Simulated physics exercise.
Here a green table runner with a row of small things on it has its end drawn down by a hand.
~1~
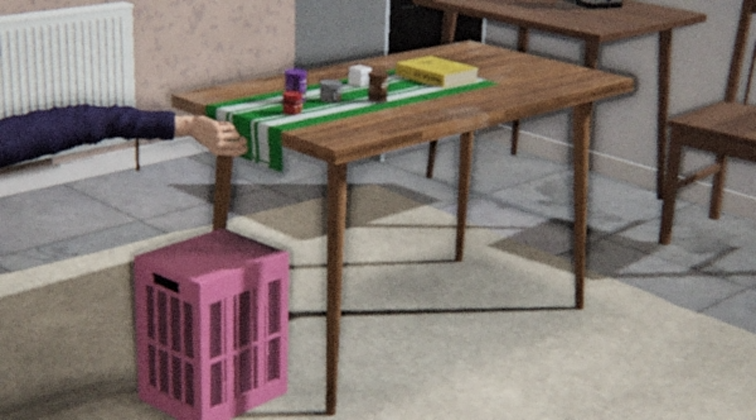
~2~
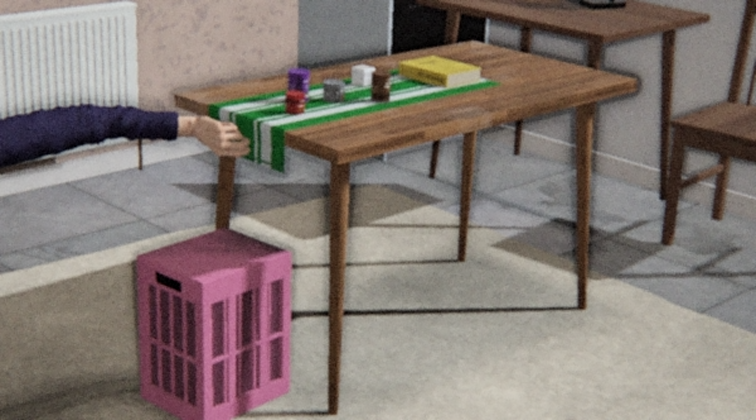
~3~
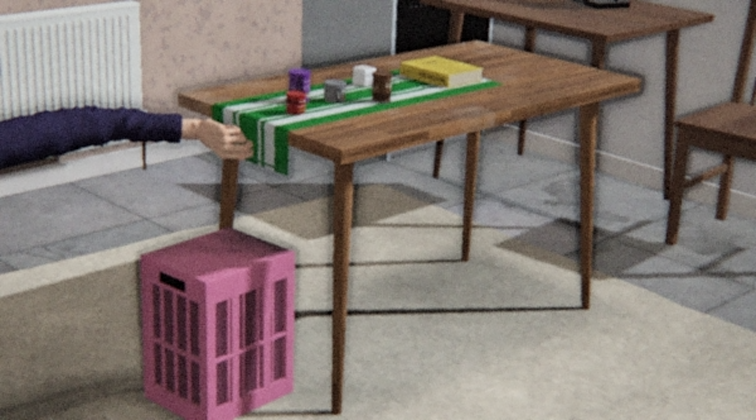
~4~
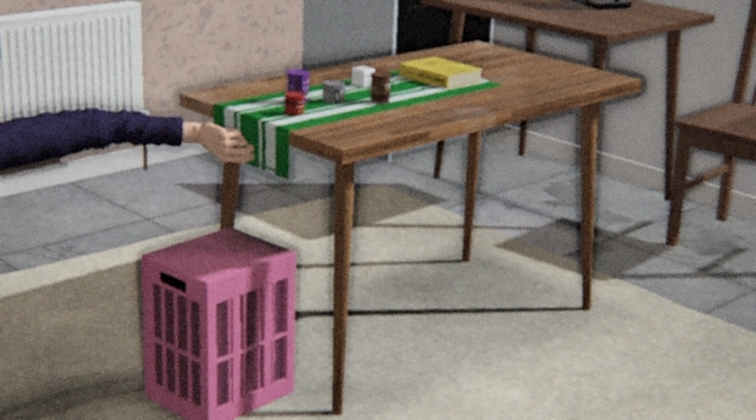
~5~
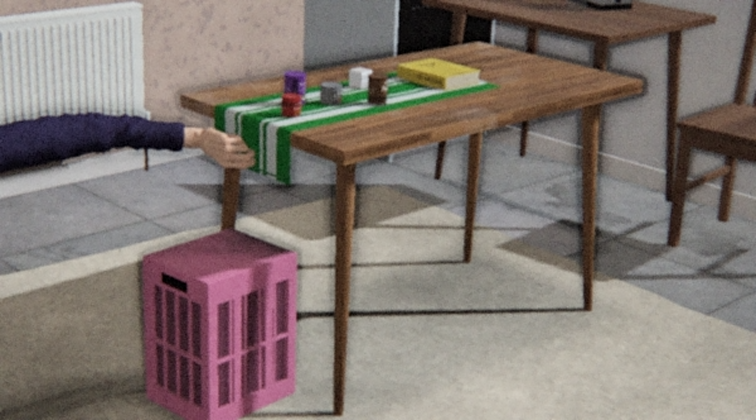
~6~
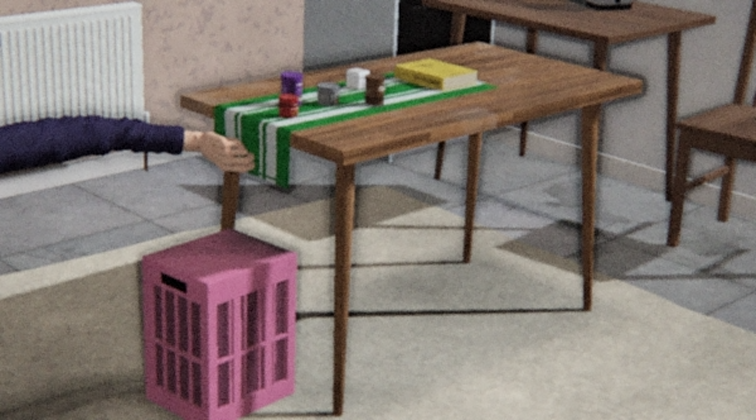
A hand slowly pulls a striped green cloth slightly over the table's edge, items shifting left.
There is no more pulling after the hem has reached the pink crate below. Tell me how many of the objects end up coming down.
The number that falls is two.
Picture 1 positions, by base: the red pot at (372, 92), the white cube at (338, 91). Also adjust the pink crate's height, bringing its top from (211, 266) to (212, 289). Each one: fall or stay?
Result: Red pot still there, white cube still there.
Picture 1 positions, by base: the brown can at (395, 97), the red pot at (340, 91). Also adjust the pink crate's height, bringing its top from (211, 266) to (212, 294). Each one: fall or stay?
Brown can: Still up. Red pot: Still up.
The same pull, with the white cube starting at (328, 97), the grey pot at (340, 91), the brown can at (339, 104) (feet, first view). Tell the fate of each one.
White cube safe, grey pot safe, brown can lost.
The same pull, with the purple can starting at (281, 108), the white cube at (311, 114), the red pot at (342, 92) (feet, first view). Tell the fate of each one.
Result - purple can lost; white cube lost; red pot retained.
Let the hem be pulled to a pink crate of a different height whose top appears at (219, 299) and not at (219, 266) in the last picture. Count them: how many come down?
The count: 4.
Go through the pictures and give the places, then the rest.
Hem (282, 173); red pot (292, 93); purple can (296, 71); grey pot (331, 82); brown can (378, 73); white cube (360, 68); top of the crate (211, 266), in the first frame.
Hem (284, 173); red pot (295, 93), in the second frame.
Hem (288, 176); purple can (300, 71), in the third frame.
Hem (289, 179); grey pot (334, 83); top of the crate (218, 265), in the fourth frame.
Hem (291, 185); brown can (378, 75), in the fifth frame.
Hem (289, 189); red pot (288, 96); purple can (292, 74); grey pot (328, 85); brown can (375, 76); white cube (358, 70), in the sixth frame.
Soon after, hem near (249, 209); red pot gone.
Then, hem on the crate; red pot and purple can gone.
At rest, hem on the crate; red pot and purple can gone. The answer is two.
